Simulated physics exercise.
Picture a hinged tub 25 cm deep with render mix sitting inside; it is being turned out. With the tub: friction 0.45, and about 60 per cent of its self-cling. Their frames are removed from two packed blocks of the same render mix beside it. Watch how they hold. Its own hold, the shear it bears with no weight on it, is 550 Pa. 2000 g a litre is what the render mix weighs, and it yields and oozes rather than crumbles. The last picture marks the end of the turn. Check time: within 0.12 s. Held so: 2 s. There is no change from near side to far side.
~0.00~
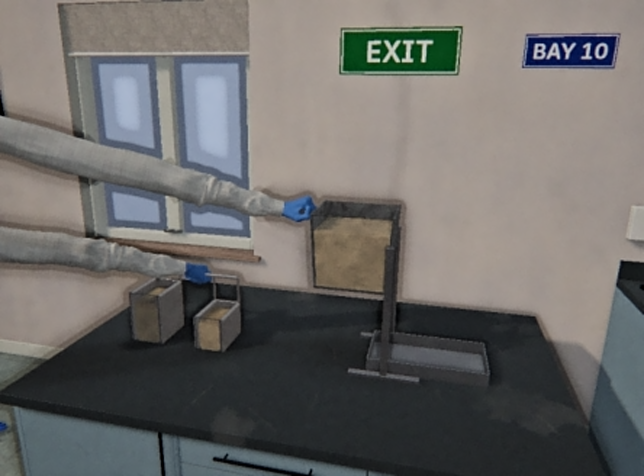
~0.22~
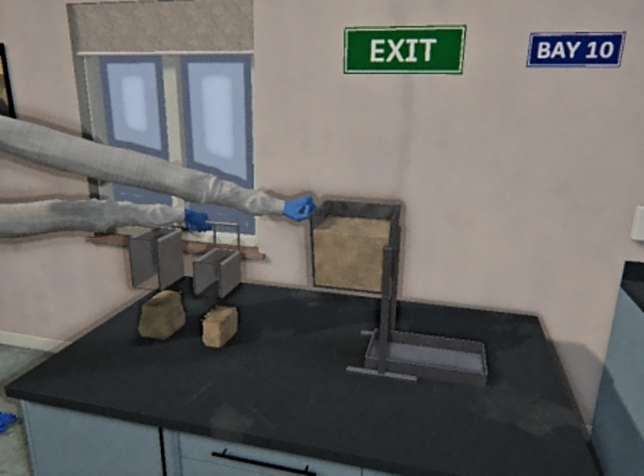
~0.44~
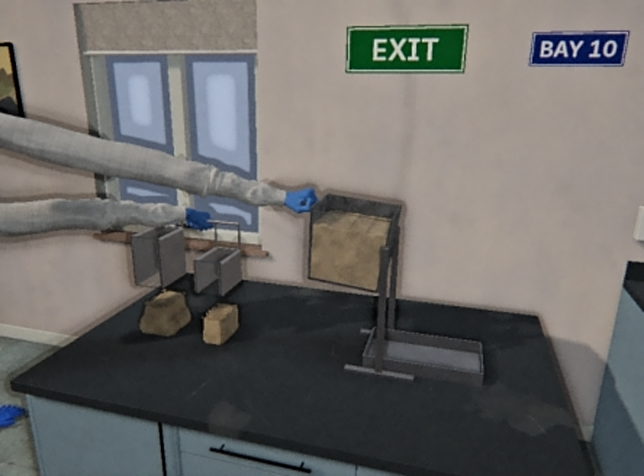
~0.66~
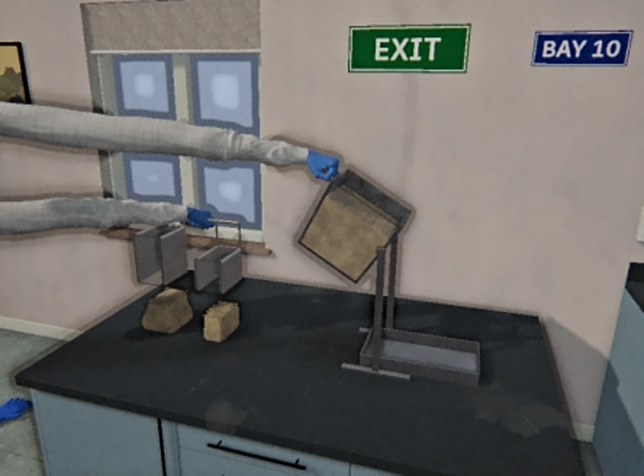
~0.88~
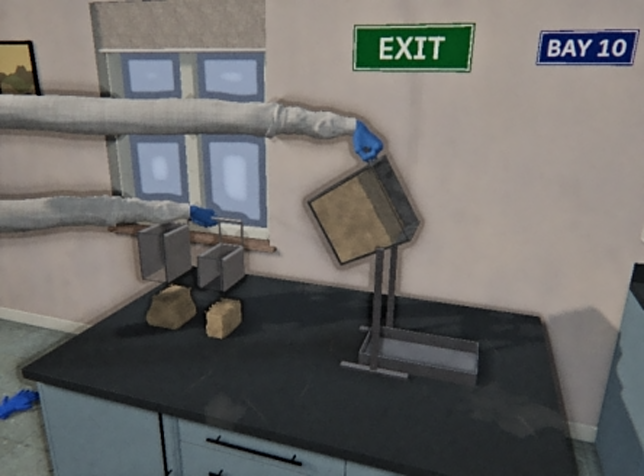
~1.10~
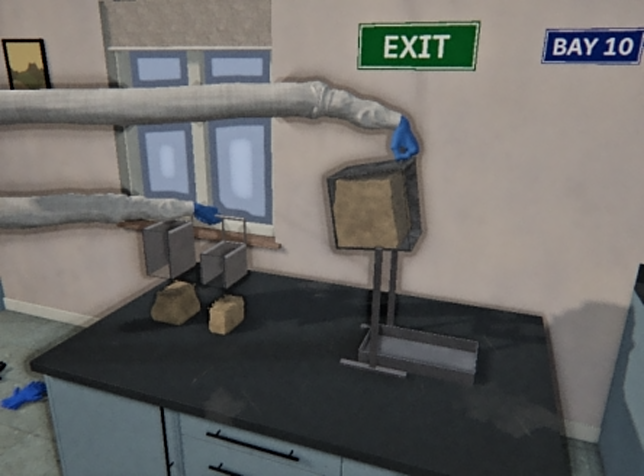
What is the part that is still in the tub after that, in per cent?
About 72 %.
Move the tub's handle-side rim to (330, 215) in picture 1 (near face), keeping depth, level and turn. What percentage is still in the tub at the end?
That would leave about 100 % in the tub.
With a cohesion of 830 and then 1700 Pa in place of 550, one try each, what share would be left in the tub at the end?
In turn about 100 %, 100 %.
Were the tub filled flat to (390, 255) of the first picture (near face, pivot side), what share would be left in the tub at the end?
I'd guess around 100 in a hundred.
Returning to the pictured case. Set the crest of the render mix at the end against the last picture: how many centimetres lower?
Roughly 8 cm.
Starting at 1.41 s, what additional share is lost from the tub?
That comes to some 10 per cent of the load.
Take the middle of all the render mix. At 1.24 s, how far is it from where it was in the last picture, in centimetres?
The shift is near 3 cm.
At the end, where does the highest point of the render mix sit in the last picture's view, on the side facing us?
Looking at the last picture, I'd put it at about (367, 202).
After 1.24 s, the tub is at 81 degrees and holds 98 %.
After 1.41 s, the tub is at 81 degrees and holds 83 %.
After 1.58 s, the tub is at 81 degrees and holds 74 %.
After 1.75 s, the tub is at 81 degrees and holds 73 %.
After 3.10 s, the tub is at 81 degrees and holds 72 %.
